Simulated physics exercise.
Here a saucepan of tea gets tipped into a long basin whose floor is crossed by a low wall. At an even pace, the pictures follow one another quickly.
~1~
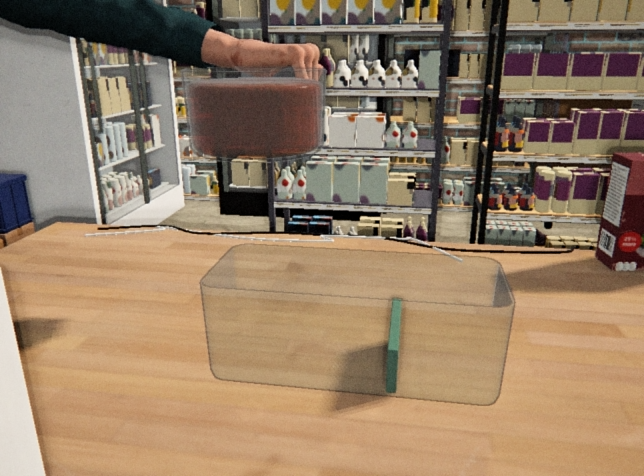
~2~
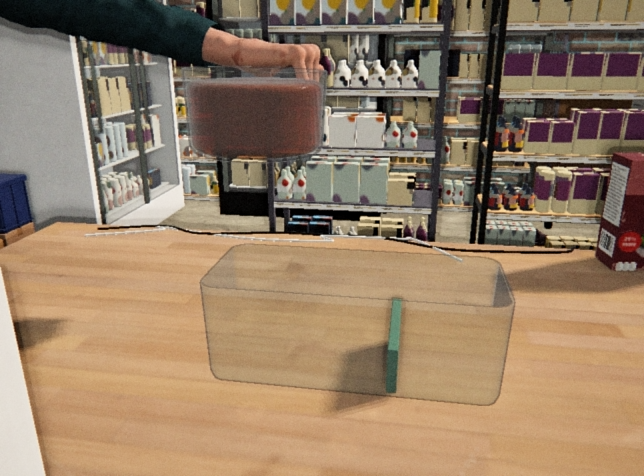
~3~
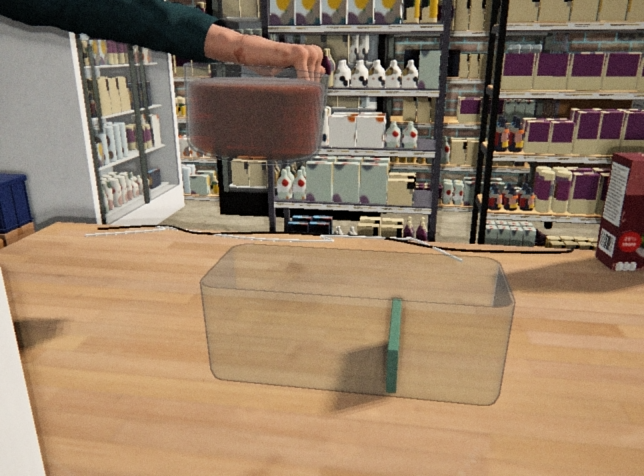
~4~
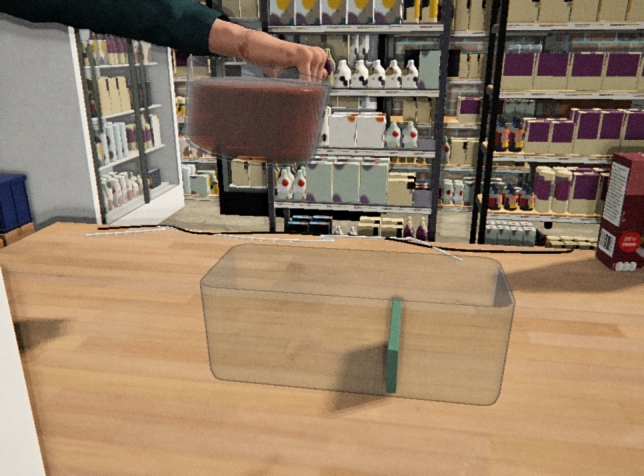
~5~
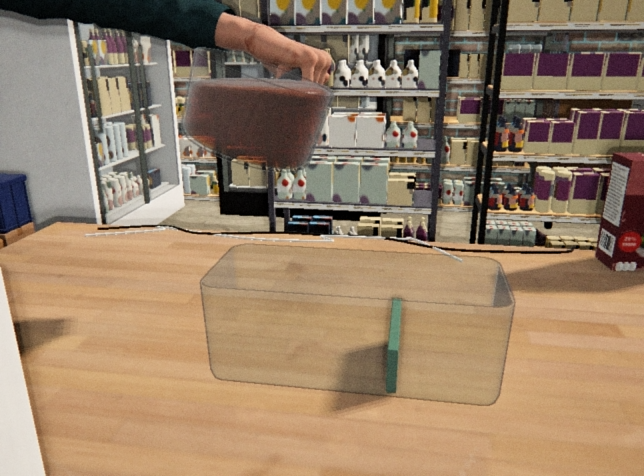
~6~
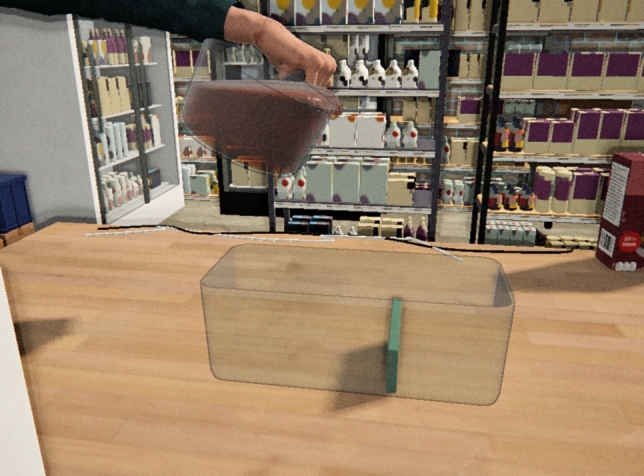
We see a hand holding a clear container of reddish-brown liquid above a long transparent basin with a low green wall inside. The hand gradually tilts the container to the right, and the liquid shifts toward its lowered edge.
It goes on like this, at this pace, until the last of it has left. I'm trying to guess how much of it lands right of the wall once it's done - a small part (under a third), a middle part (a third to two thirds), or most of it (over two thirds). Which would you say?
I'd say a middle part, a third to two thirds.
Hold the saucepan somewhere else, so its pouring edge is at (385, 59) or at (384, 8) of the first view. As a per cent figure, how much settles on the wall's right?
In order: Close to 75 and 70 percent.
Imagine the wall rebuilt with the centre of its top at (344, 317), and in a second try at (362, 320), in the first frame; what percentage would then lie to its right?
Respectively 90 and 80 per cent, approximately.
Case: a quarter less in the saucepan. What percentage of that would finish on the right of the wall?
About 25 in a hundred.
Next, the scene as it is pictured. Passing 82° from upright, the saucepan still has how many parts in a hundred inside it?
It still holds around 45 per cent there.
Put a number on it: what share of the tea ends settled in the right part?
About 40 per cent.
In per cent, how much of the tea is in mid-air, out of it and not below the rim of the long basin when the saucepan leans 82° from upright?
Airborne share: Approx. 40 %.
A moment on, the tilt is 82° and 43 per cent is still to pour, 4 is left of the wall and 12 right of it.
Next, the tilt is 97° and 11 per cent is still to pour, 30 is left of the wall and 45 right of it.
Then the tilt is 97° and 3 per cent is still to pour, 49 is left of the wall and 41 right of it.
Later the tilt is 97° and 1 per cent is still to pour, 56 is left of the wall and 41 right of it.
In the end 57 per cent lies left of the wall, 41 right of it and 2 outside.
